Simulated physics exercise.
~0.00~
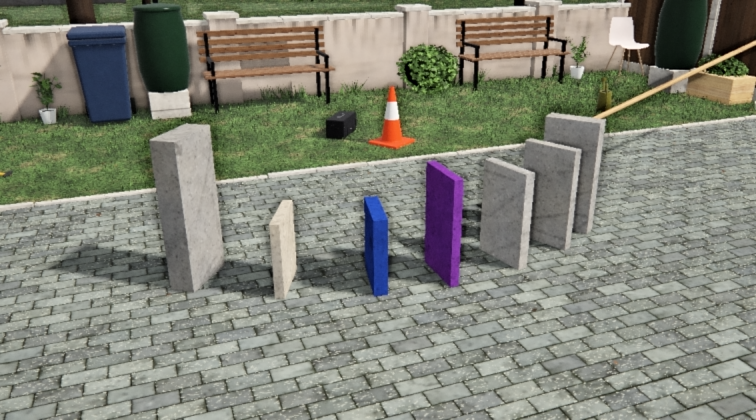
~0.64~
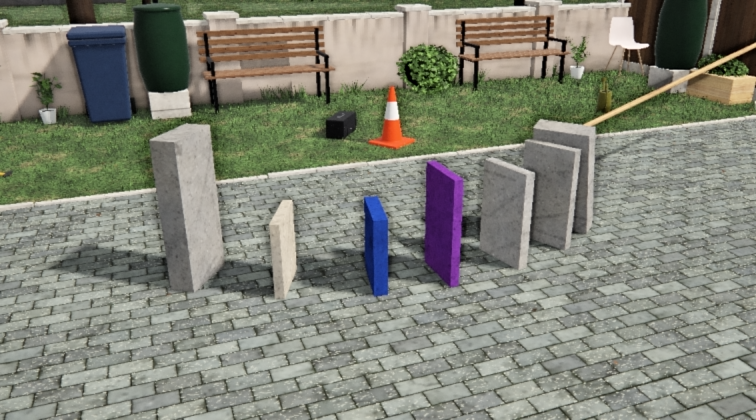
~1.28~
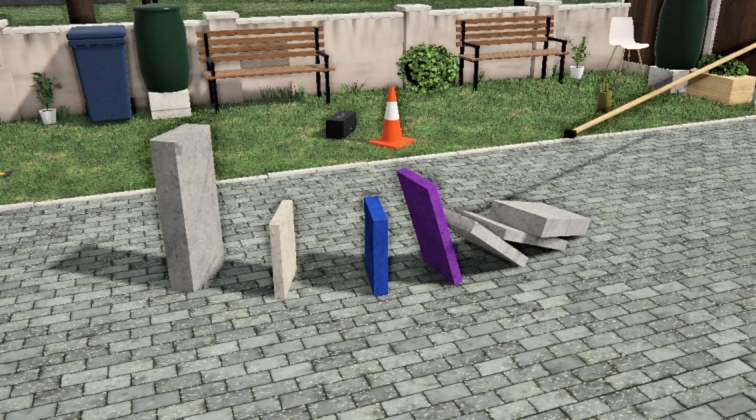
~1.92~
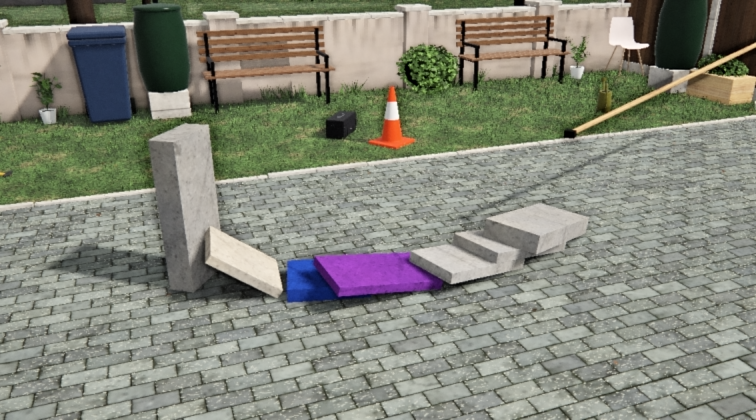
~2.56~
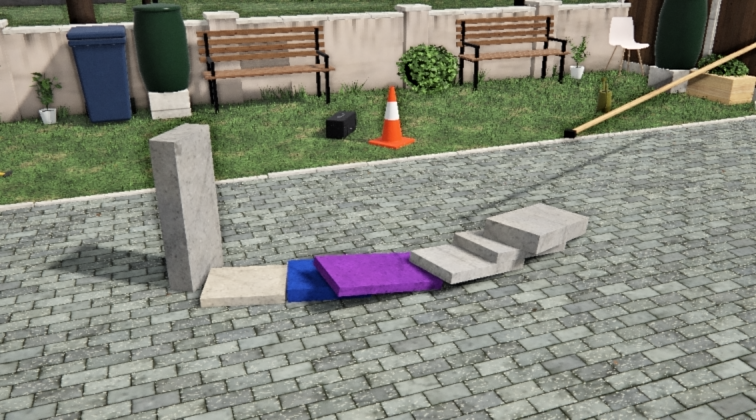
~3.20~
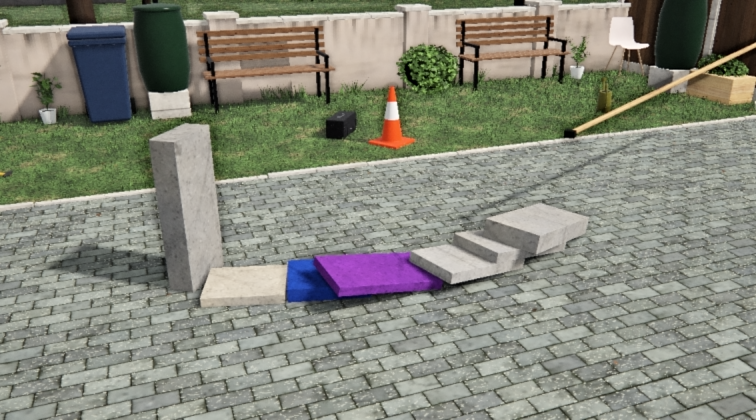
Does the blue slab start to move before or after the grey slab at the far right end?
The blue slab starts to move after the grey slab at the far right end, which is already leaning while the blue one still stands upright.
Paving slabs topple leftward one after another until only the tall leftmost one still stands.
